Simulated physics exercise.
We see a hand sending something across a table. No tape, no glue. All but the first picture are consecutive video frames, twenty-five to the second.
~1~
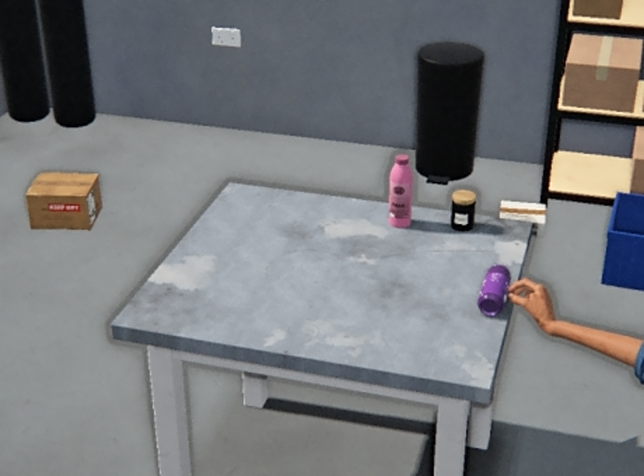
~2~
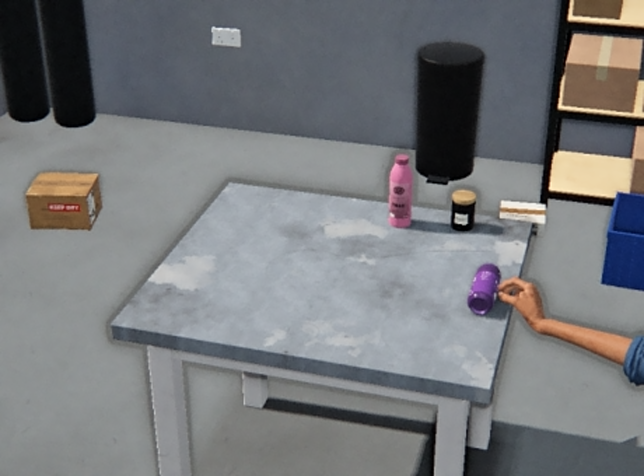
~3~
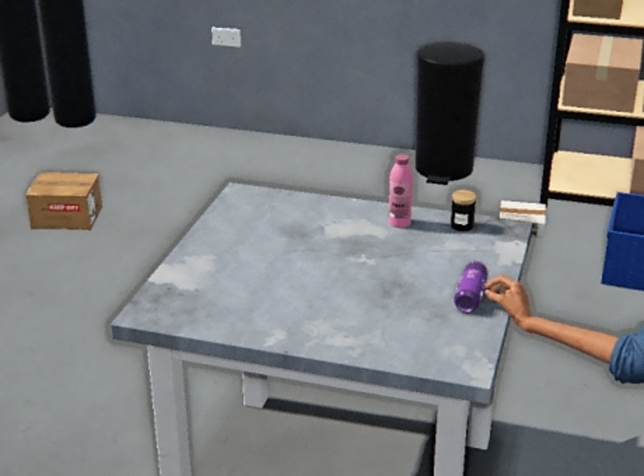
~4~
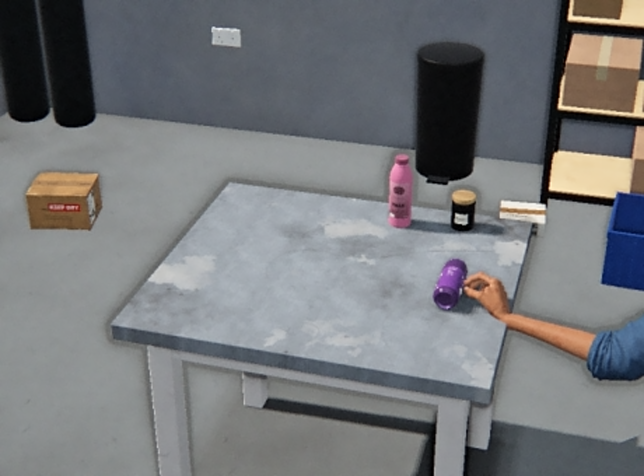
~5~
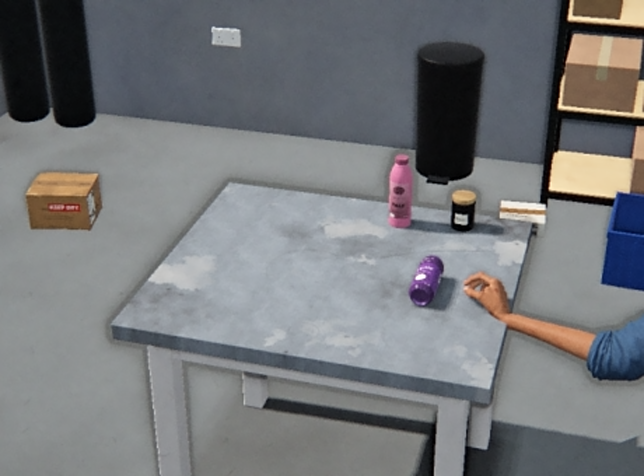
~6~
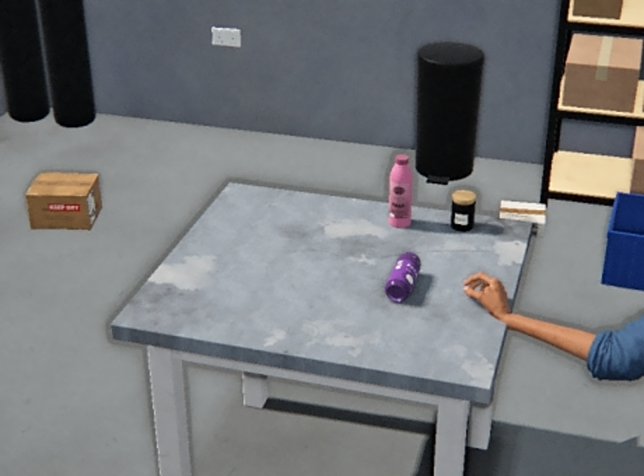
At first, a hand holds a purple can lying on its side near the right edge of a grey table, with a pink bottle and a dark jar behind. The hand pushes the can leftward, then stays back as the can rolls further left across the tabletop.
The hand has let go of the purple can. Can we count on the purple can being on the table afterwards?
The purple can goes over the edge.
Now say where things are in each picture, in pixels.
Under the hand; purple can (495, 290), in the first frame.
Under the hand; purple can (485, 289), in the second frame.
Under the hand; purple can (471, 287), in the third frame.
Purple can (451, 284), in the fourth frame.
Purple can (427, 280) displaced about its own width, in the fifth frame.
Purple can (403, 277) displaced well along, in the sixth frame.
Then, 0.30 s past the last view, purple can displaced well along near (241, 253).
Then, 0.70 s past the last view, purple can now off the table.
Then, 1.10 s past the last view, things are still on the move.
Finally, off the table, purple can.
